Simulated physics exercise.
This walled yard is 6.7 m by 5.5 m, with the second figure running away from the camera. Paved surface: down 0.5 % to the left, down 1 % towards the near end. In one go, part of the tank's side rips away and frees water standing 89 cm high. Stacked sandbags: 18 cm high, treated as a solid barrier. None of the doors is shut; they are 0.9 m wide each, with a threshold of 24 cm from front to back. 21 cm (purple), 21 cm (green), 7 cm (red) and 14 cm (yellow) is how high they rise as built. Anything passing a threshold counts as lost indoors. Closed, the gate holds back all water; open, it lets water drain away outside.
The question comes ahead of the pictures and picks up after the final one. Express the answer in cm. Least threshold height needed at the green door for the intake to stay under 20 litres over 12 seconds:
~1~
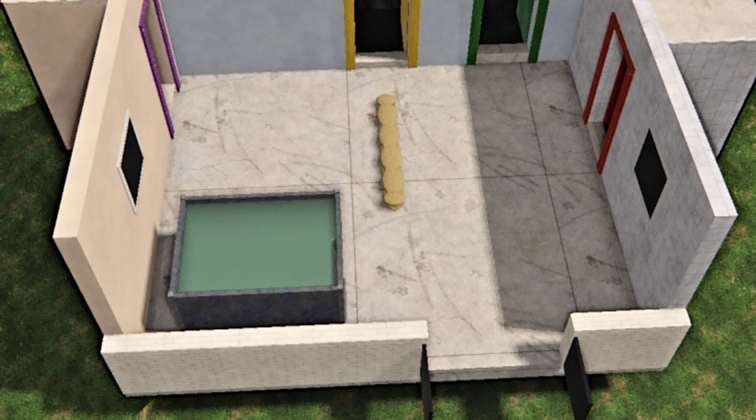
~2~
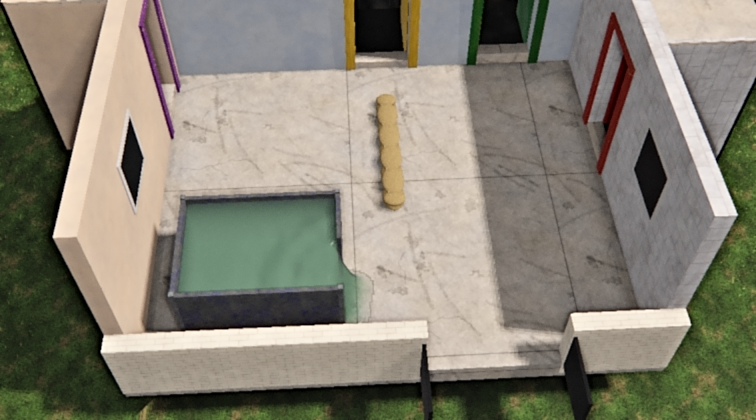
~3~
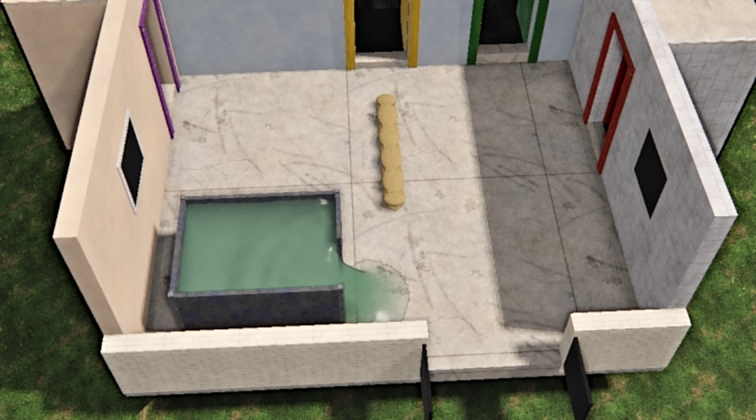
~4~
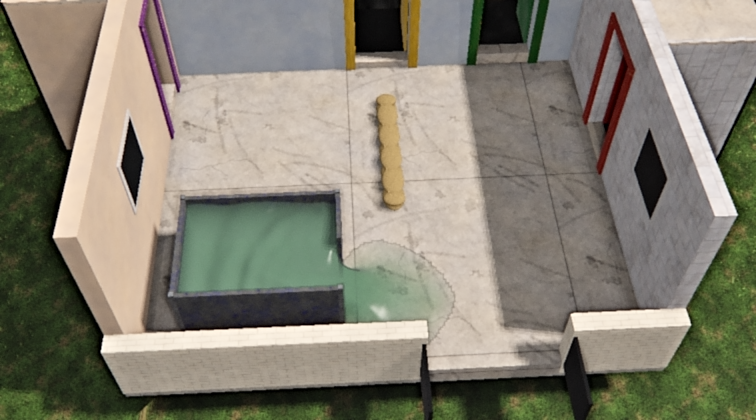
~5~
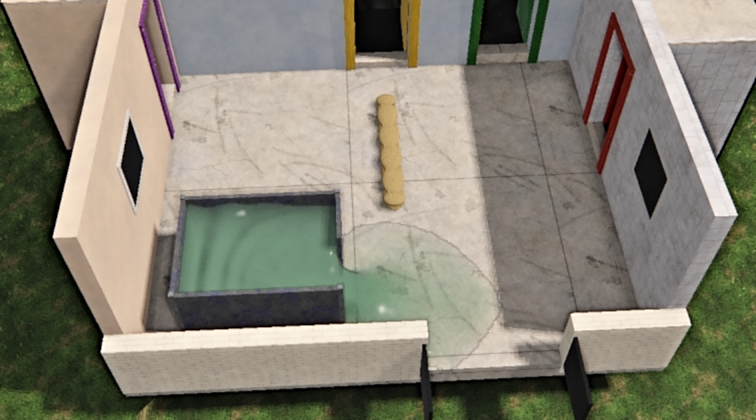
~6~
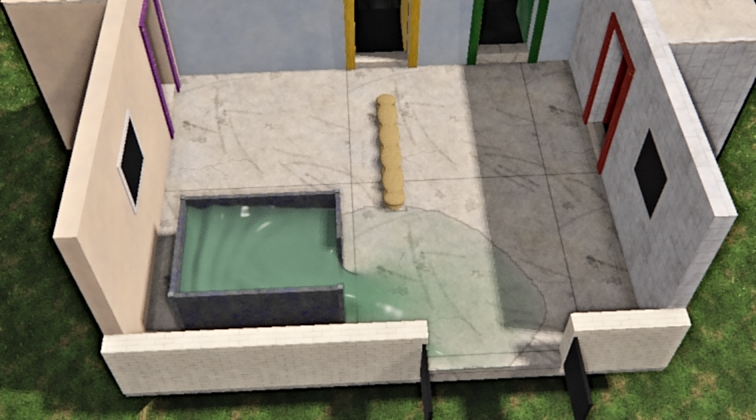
11.5 cm or so.
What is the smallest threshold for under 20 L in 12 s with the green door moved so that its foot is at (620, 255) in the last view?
You'd want it roughly 20 cm high.
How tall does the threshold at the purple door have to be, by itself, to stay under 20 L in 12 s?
At the purple door it takes roughly 5.5 centimetres.
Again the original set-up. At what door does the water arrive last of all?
It's the purple one.
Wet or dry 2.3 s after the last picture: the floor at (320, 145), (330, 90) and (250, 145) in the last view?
Status: Clear / clear / clear.
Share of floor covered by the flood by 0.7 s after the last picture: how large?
About 35 per cent.
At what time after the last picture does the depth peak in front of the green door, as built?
Around 3.5 s, give or take.
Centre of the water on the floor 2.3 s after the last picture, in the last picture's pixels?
Around (401, 266).
Then, 0.7 s after the last picture water covers 35 % of the floor, deepest (47 cm) near (347, 310); it has not reached the green door.
Then, 2.3 s after the last picture water covers 45 % of the floor, deepest (30 cm) near (347, 310); it has not reached the green door.
Then, 11.3 s after the last picture water covers 90 % of the floor, deepest (12 cm) near (142, 367); 5 cm at the green door, 0 litres in over its 21 cm threshold.
At the green door as built, the water peaked near 18 cm, 3.5 s after the last picture.
Run again over the same 12 s with other heights there, 40 litres in over 9.5 cm, 11 litres over 13 cm. The limit of 20 litres is kept from about 11.5 cm up.
